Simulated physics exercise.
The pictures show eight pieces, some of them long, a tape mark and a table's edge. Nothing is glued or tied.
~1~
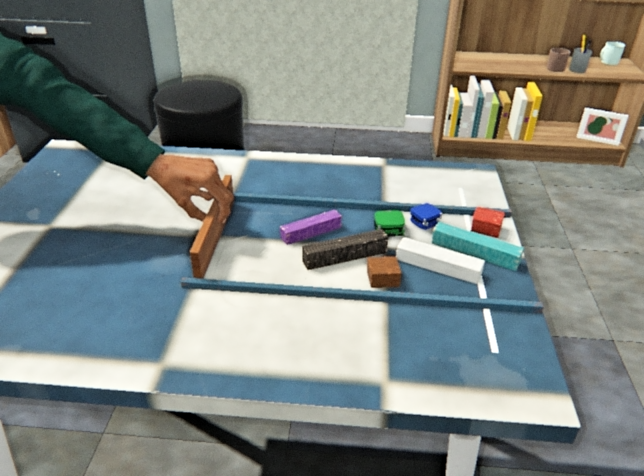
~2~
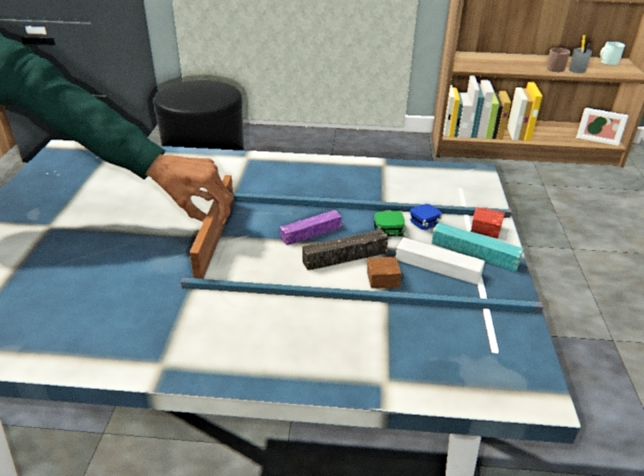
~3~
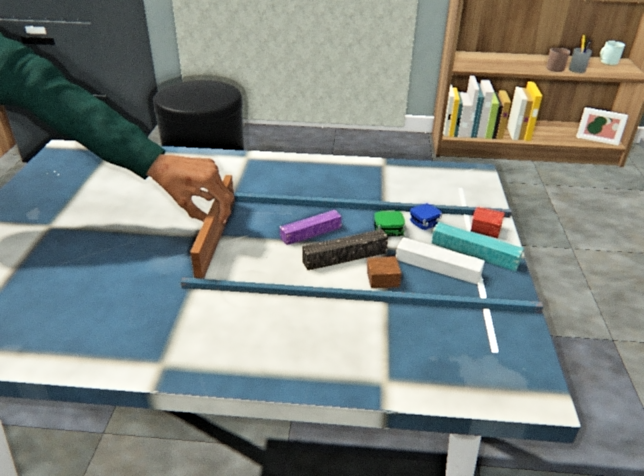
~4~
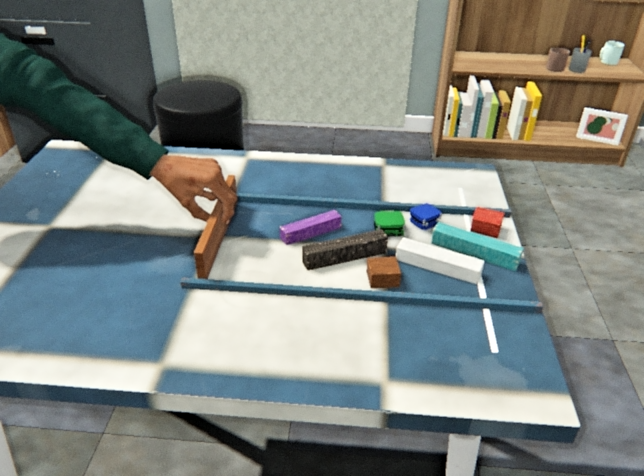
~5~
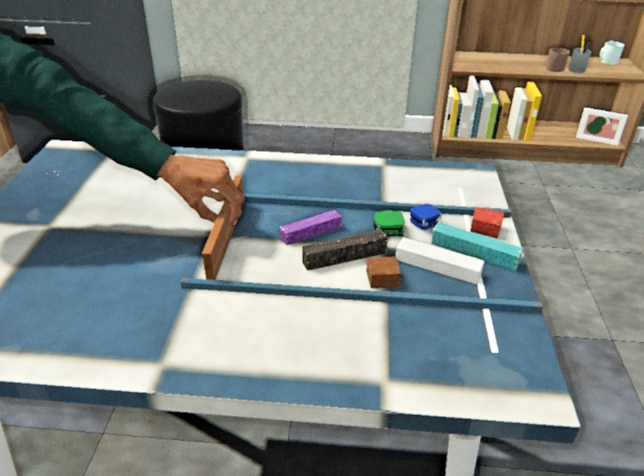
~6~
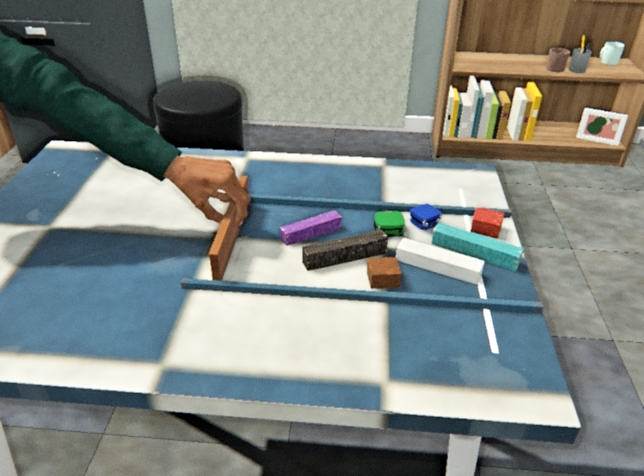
On a blue and white checkered table, a hand in a dark green sleeve holds an upright brown board between two blue rails, with eight colourful pieces lying to its right. The hand stays nearly still at first, then slides the board slightly rightward, while the pieces remain unmoved.
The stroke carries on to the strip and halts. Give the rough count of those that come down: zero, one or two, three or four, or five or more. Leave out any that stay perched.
The number that fall off is three or four.
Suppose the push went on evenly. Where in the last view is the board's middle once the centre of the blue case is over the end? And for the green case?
For the blue case at (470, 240), for the green case at (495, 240).
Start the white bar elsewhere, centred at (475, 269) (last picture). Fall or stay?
It goes over.
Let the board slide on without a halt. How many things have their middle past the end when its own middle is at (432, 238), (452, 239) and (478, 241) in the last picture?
Past the end: 0, 2 and 4.
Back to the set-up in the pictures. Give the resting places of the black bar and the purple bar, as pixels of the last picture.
The black bar stops around (509, 249); the purple bar around (478, 232).
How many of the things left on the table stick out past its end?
It comes to 1.
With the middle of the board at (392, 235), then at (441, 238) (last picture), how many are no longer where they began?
First 7, then 8.
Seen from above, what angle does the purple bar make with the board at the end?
Some 0 degrees.
Early on, none off yet; red block at rest near (487, 223); turquoise bar at rest near (476, 246); white bar at rest near (439, 260).
A while later, none off yet; red block at rest near (487, 223); turquoise bar at rest near (476, 246); white bar travelled a little near (452, 263).
Further along, none off yet; red block travelled about its own width near (517, 227); turquoise bar travelled a little near (529, 259); white bar travelled about its own width near (512, 275).
Finally, the number that fall off is three or four; lost, blue case, white bar, turquoise bar and red block.
